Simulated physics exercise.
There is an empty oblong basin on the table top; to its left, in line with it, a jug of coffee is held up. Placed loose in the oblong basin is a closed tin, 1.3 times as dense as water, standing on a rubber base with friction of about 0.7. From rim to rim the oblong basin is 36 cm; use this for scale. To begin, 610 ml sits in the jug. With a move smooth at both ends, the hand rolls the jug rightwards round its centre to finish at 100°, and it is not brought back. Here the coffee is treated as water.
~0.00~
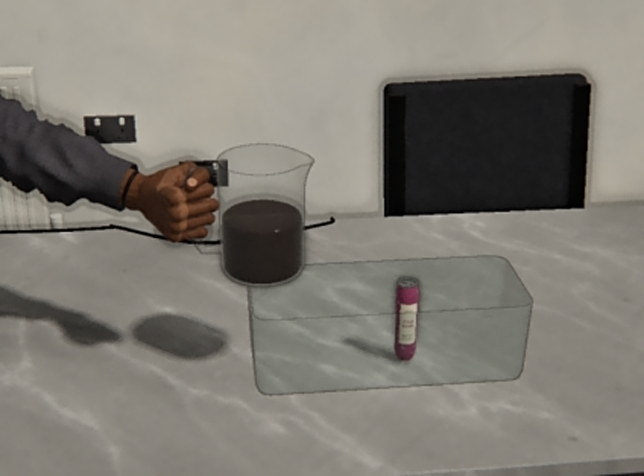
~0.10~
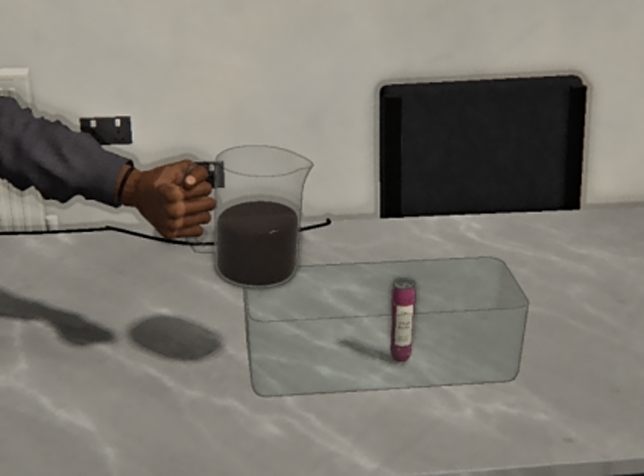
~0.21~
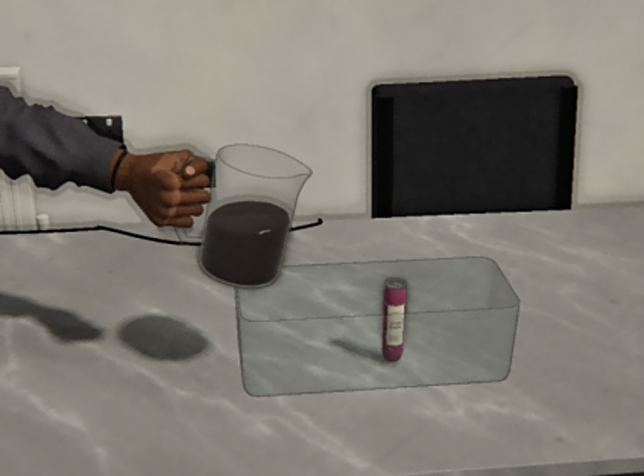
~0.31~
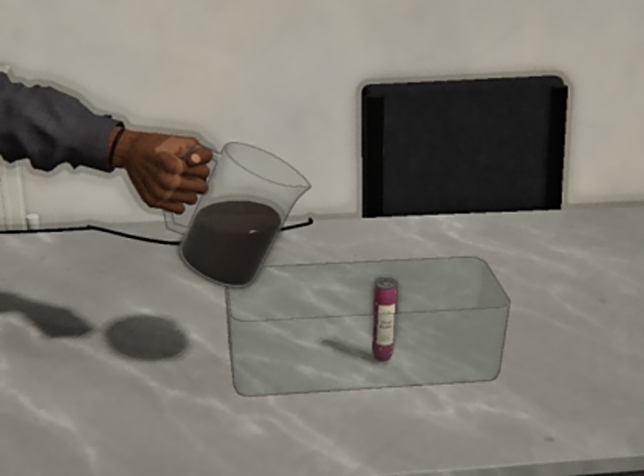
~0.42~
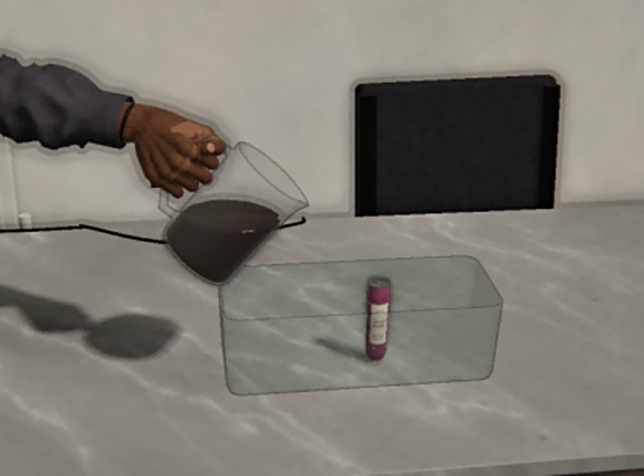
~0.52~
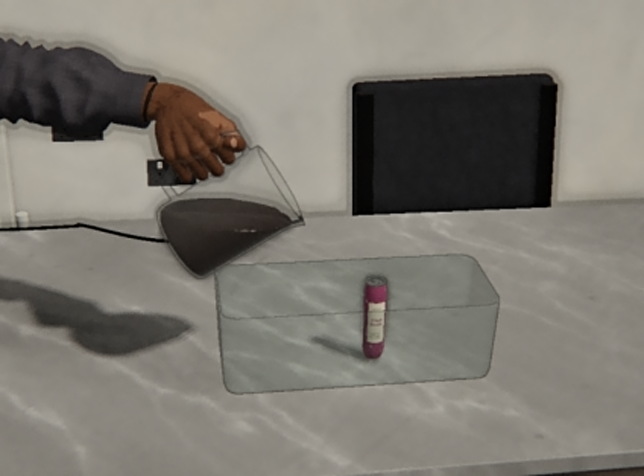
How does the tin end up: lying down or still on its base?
My guess is it's going to stay on its base.
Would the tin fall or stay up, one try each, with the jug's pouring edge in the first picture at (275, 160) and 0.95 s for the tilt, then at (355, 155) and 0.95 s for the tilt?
First it stays on its base; then it tips over.
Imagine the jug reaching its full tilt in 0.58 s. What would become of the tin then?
The tin would stay balanced.
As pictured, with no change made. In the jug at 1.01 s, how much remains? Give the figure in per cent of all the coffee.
Remaining share: Approx. 30 %.
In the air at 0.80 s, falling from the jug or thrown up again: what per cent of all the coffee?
Some 18 per cent.
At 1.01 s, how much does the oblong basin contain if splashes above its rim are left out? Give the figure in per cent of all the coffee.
Around 60 per cent of the whole.
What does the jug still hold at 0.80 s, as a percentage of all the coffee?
Roughly 72 percent.
Then, 0.80 s in, the tilt is 94° and 71 per cent is still to pour; the tin stands where it began.
Then, 1.01 s in, the tilt is 100° and 30 per cent is still to pour; the tin stands where it began.
Then, 1.22 s in, the tilt is 100° and 10 per cent is still to pour; the tin stands where it began.
Then, 1.45 s in, the tilt is 100° and 2 per cent is still to pour; the tin stands where it began.
Finally, the tin stands where it began.
